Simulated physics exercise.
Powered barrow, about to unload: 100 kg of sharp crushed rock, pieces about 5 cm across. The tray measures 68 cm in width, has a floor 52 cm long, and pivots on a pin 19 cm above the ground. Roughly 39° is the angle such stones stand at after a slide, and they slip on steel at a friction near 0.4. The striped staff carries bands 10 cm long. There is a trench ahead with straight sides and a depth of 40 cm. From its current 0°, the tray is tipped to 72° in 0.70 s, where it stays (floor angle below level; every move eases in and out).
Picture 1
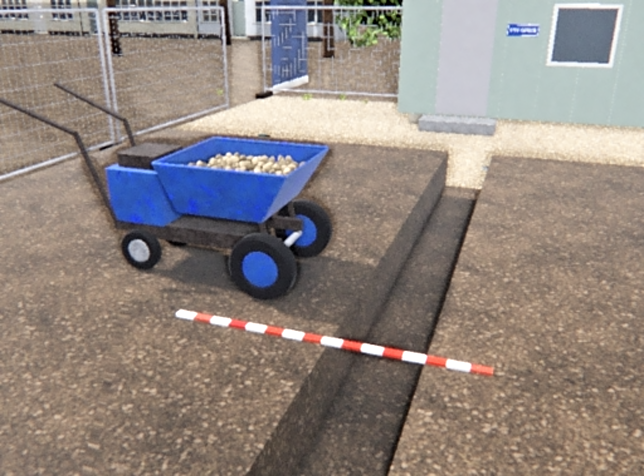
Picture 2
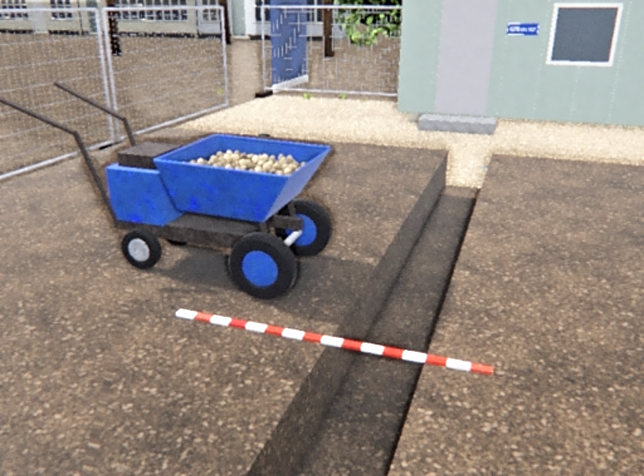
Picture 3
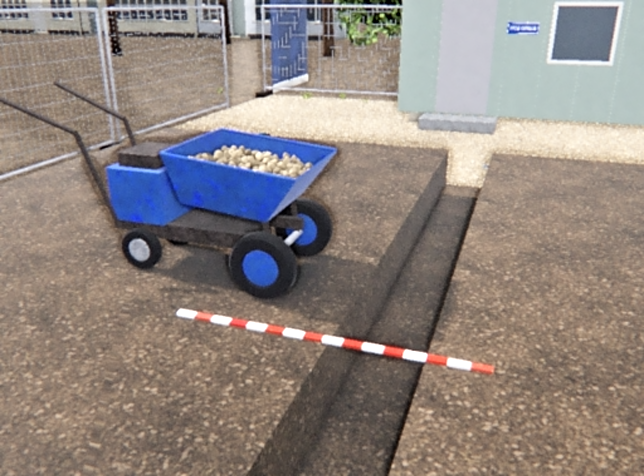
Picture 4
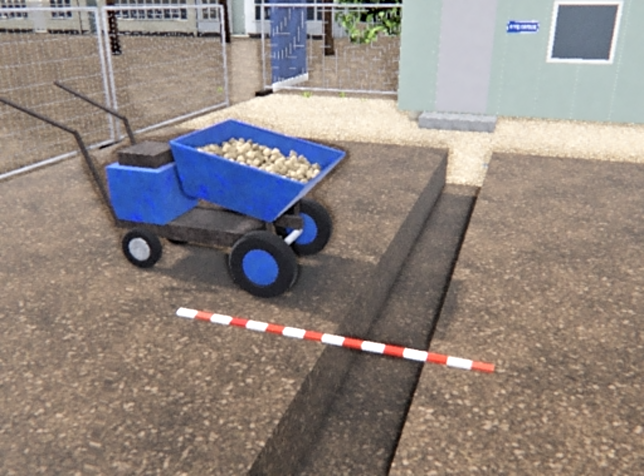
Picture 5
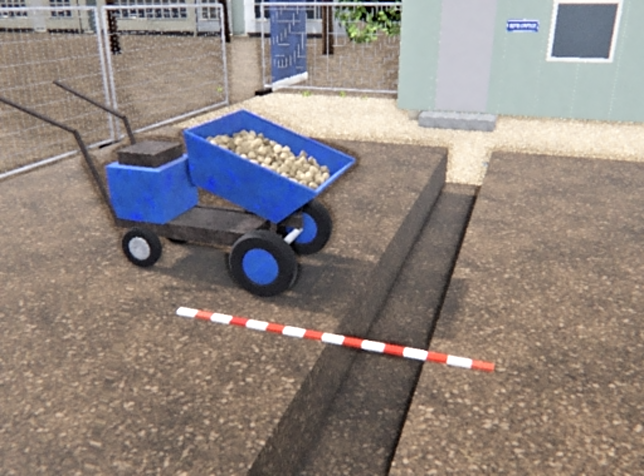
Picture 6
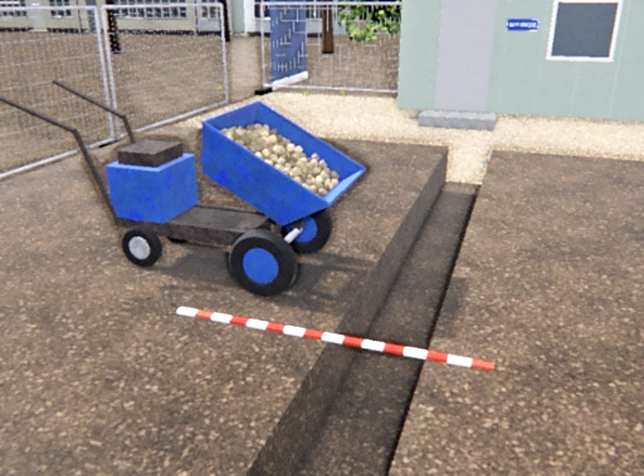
In this clip, a blue barrow loaded with pale stones stands still on brown ground beside a straight trench crossed by a red-and-white staff, while its tray tilts steadily forward, the rear rising and the front lip lowering toward the right.
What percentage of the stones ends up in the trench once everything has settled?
About 71 per cent.
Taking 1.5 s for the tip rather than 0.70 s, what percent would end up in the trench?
Then roughly 65 percent.
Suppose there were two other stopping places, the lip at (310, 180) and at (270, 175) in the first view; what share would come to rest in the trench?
First place roughly 55%, second roughly 75%.
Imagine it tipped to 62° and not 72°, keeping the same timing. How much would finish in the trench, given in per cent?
In that case some 35 per cent.
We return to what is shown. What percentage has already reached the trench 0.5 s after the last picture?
Around 15 per cent of it, at that instant.
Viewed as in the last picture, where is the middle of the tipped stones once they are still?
Roughly at pixel (413, 344).
Then, 0.2 s after the last picture the floor is at 60°, 100 % in the tray; the foremost stones are at (351, 226).
Then, 0.5 s after the last picture the floor is at 72°, 85 % in the tray, 15 % in the trench; the foremost stones are at (424, 309).
Then, 0.8 s after the last picture the floor is at 72°, 44 % in the tray, 55 % in the trench, 1 % past the trench; the foremost stones are at (467, 316).
Then, 2.8 s after the last picture the floor is at 72°, 28 % in the tray, 71 % in the trench, 1 % past the trench; the foremost stones are at (480, 317).
